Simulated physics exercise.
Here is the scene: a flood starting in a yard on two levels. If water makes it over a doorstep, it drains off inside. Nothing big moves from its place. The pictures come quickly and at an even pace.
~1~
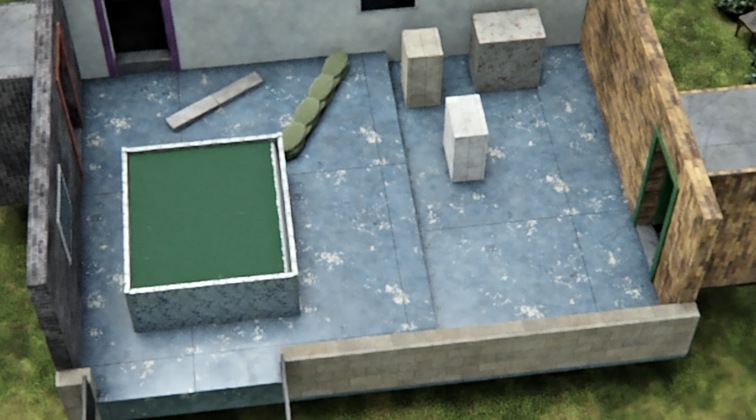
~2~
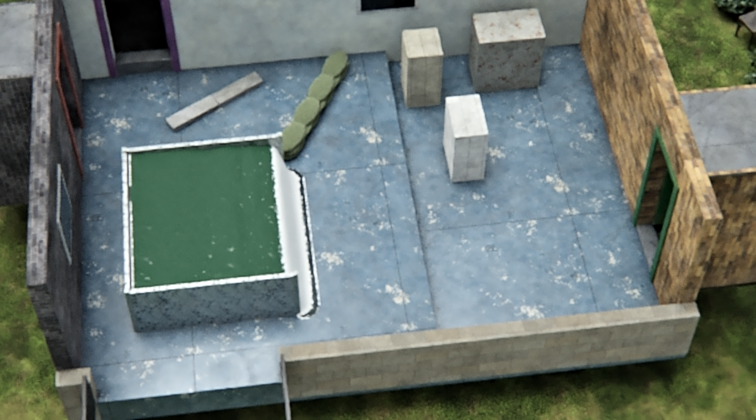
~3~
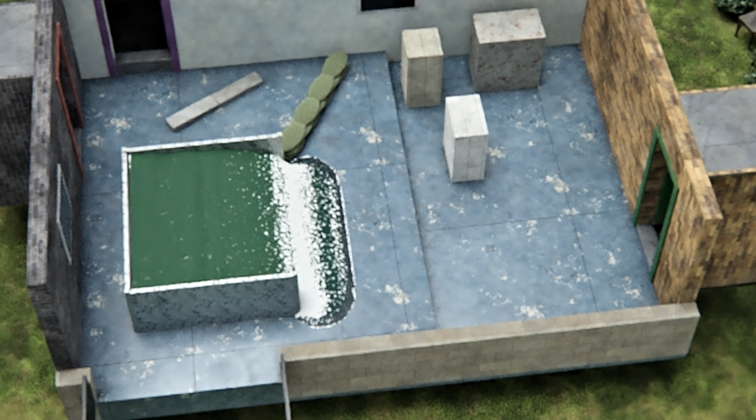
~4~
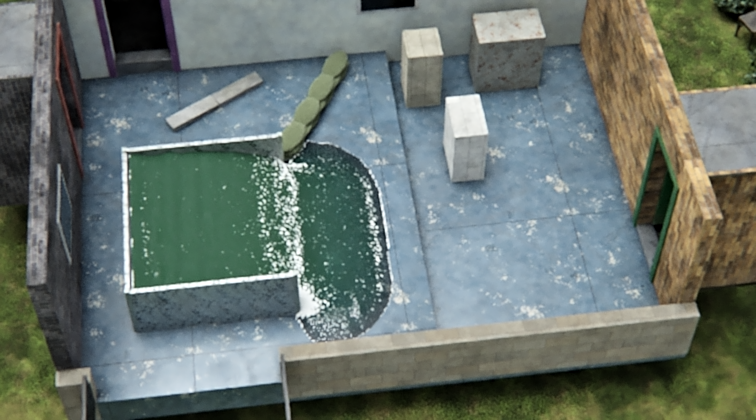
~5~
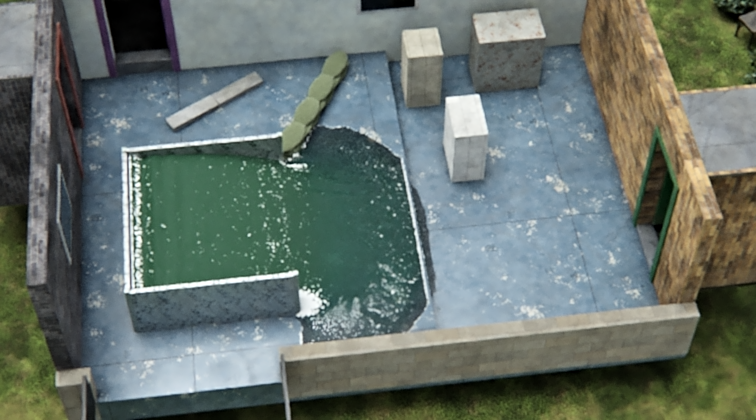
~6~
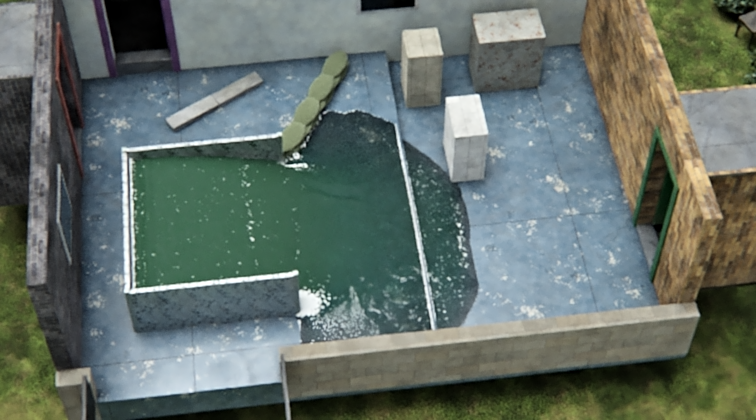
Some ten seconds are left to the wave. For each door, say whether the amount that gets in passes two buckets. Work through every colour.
Purple door: No, green door: Yes, red door: No.
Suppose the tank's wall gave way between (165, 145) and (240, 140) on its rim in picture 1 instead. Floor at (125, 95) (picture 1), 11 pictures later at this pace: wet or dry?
At the point asked about: Soaked.
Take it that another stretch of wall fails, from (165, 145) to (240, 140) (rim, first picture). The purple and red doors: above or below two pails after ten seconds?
Well, the purple door breaks the limit and the red door breaks the limit.
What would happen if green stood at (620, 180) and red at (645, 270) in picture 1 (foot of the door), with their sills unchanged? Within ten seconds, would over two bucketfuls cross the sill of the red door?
Result: Red door rises above.
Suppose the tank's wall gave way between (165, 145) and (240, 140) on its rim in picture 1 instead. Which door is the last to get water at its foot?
Last in line is the one in green.
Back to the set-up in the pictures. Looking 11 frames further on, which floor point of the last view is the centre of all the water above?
Around pixel (391, 232) of the last picture.
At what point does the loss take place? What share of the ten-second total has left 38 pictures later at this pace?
Close to 80 per cent, I'd say.
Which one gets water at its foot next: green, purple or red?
It would be the green-painted one.
A moment on, water covers 50 % of the floor; the purple door not reached, the green door wet at the sill, nothing in, the red door not reached.
Next, water covers 60 % of the floor; the purple door not reached, the green door far over two buckets in, the red door not reached.
Then, water covers 65 % of the floor; the purple door not reached, the green door far over two buckets in, the red door not reached.
Later, water covers 65 % of the floor; the purple door not reached, the green door far over two buckets in, the red door not reached.
In the end, water covers 65 % of the floor; the purple door not reached, the green door far over two buckets in, the red door not reached.
